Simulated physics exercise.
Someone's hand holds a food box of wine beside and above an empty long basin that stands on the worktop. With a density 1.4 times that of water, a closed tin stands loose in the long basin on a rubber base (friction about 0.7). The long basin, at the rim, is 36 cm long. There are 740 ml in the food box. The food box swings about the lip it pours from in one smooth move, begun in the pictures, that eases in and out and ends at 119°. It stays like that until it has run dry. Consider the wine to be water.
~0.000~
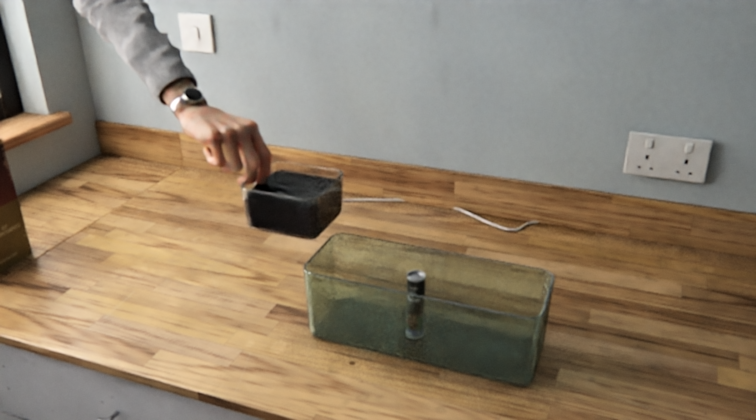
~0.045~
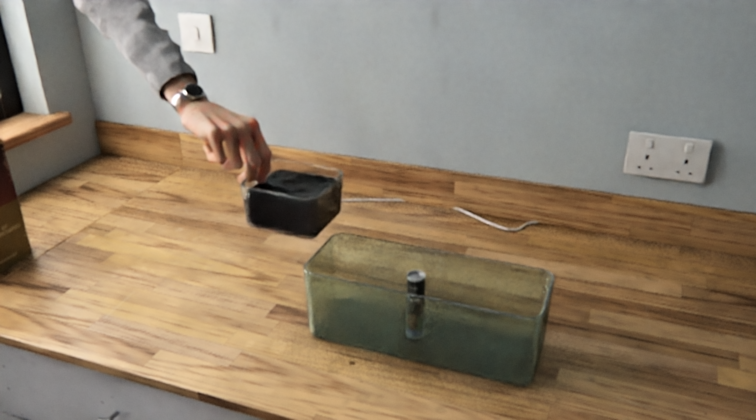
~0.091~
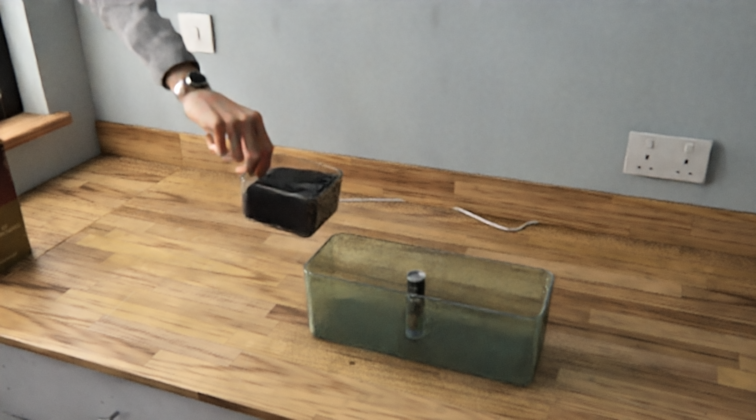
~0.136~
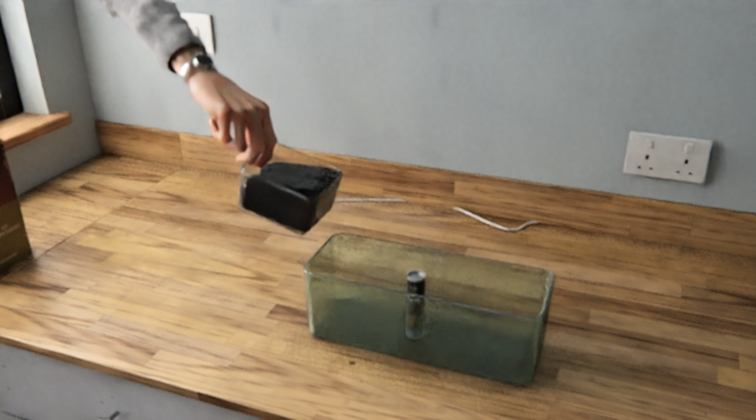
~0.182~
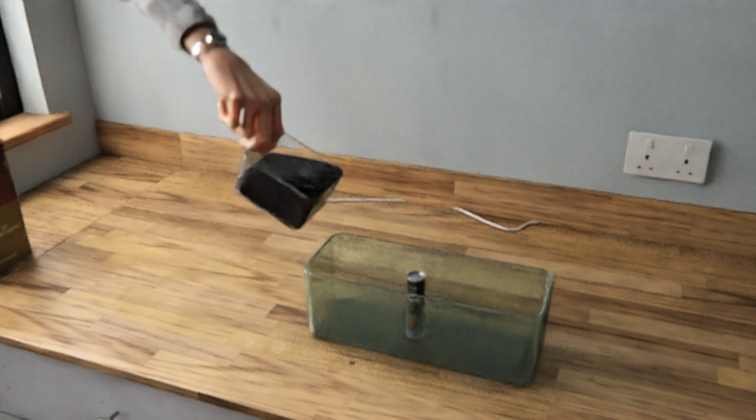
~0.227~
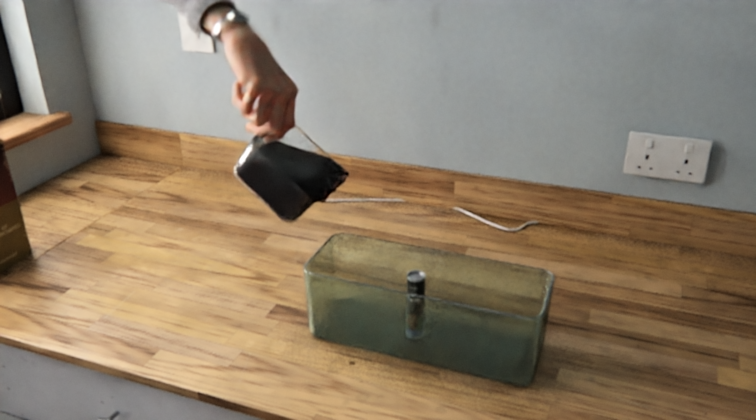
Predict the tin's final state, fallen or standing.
It tumbles over.
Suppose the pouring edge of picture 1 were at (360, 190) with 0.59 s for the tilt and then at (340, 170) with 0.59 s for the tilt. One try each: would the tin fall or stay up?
First it stays on its base; then it stays on its base.
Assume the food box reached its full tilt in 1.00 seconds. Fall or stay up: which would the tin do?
Then the tin does not tip.
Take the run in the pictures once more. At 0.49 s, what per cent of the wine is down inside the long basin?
Some 18 per cent.
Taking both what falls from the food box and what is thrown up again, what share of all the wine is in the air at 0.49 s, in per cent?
Close to 60 per cent, I'd say.
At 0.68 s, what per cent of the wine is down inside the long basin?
Close to 90 in a hundred.
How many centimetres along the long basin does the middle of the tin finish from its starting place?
Shift of tin centre: Approx. 7.5 cm.
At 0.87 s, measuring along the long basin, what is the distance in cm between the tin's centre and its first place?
Around 7 cm.
After 0.49 s the tilt is 110° and 23 per cent is still to pour; the tin stands where it began.
After 0.68 s the tilt is 119° and 0 per cent is still to pour; the tin leans 19°.
After 0.87 s the tilt is 119° and 0 per cent is still to pour; the tin lies on its side.
After 1.09 s the tilt is 119° and 0 per cent is still to pour; the tin lies on its side.
In the end the tin lies on its side.
